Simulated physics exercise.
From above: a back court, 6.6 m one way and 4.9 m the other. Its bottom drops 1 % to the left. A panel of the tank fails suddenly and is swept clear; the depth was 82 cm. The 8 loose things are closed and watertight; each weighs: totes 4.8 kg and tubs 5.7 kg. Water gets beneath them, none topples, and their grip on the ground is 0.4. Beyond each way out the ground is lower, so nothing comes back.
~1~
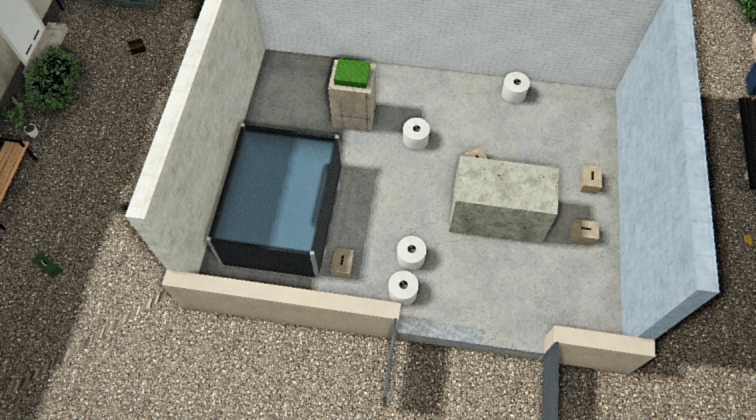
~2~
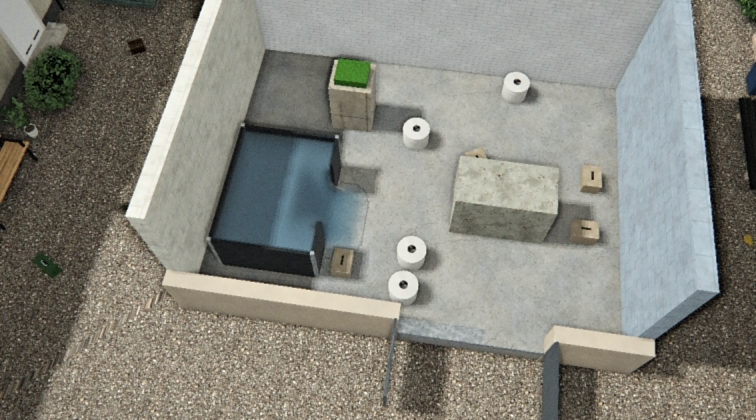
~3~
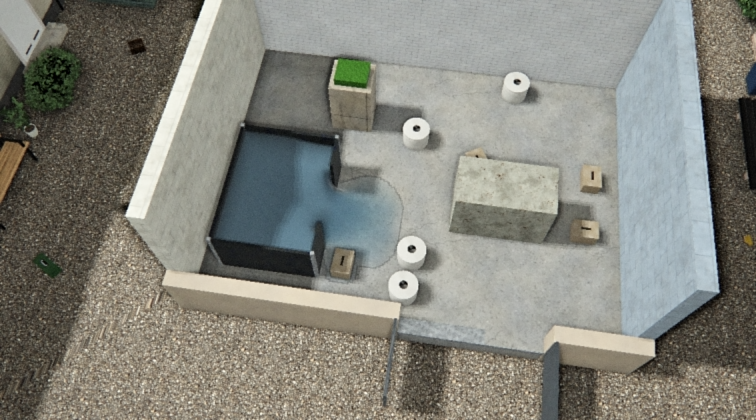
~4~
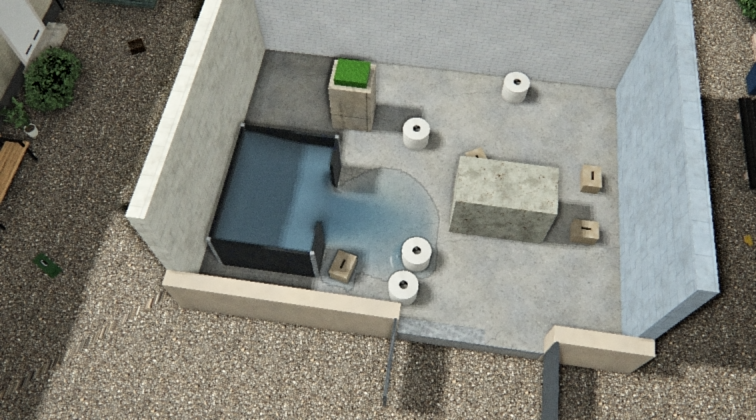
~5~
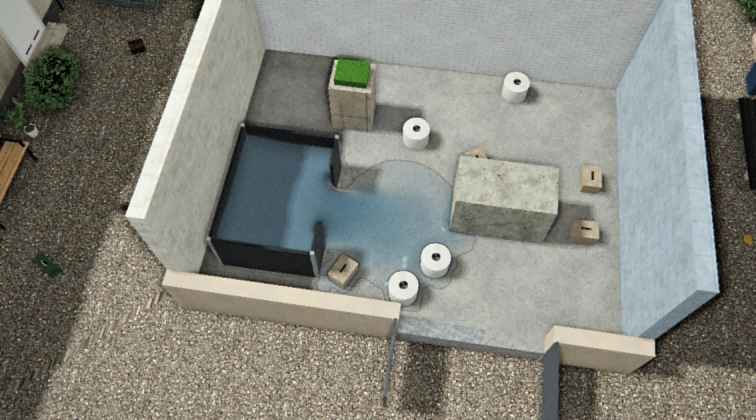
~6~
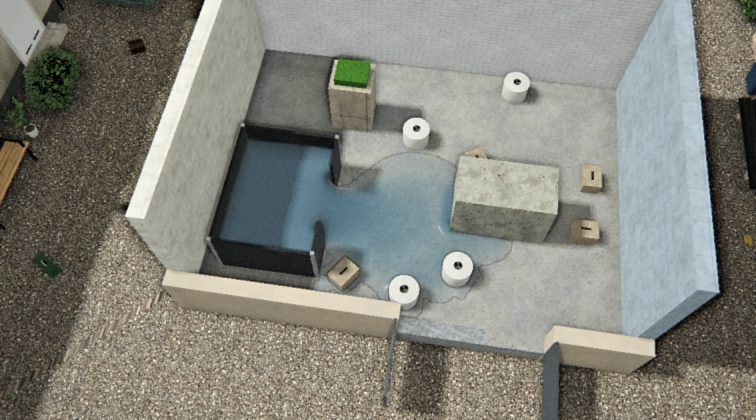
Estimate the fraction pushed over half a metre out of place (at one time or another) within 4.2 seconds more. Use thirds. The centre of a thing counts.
Share: Two thirds or above.
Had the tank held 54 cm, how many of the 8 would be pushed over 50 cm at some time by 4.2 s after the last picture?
In that case 7 of them.
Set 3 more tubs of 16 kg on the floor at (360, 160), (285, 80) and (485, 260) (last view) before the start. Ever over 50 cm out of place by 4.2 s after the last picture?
In that order: Under, under, past it.
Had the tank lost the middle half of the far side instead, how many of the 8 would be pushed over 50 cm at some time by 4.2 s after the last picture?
In that case 4 of them.
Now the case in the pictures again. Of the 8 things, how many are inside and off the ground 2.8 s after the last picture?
At that moment 5.
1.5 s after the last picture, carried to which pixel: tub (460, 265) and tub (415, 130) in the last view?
Near (613, 301) and (426, 90).
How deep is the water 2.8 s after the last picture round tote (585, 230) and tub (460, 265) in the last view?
About 5 and 10 cm.
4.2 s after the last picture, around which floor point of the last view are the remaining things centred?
Around (482, 172).
Then, 0.4 s after the last picture 1 of 8 are over 50 cm from their spots; 0 afloat.
Then, 1.5 s after the last picture 4 of 8 are over 50 cm from their spots; 2 afloat.
Then, 2.8 s after the last picture 6 of 8 are over 50 cm from their spots; 5 afloat.
Then, 4.2 s after the last picture 7 of 8 are over 50 cm from their spots, and 7 have been at some point; 5 afloat.
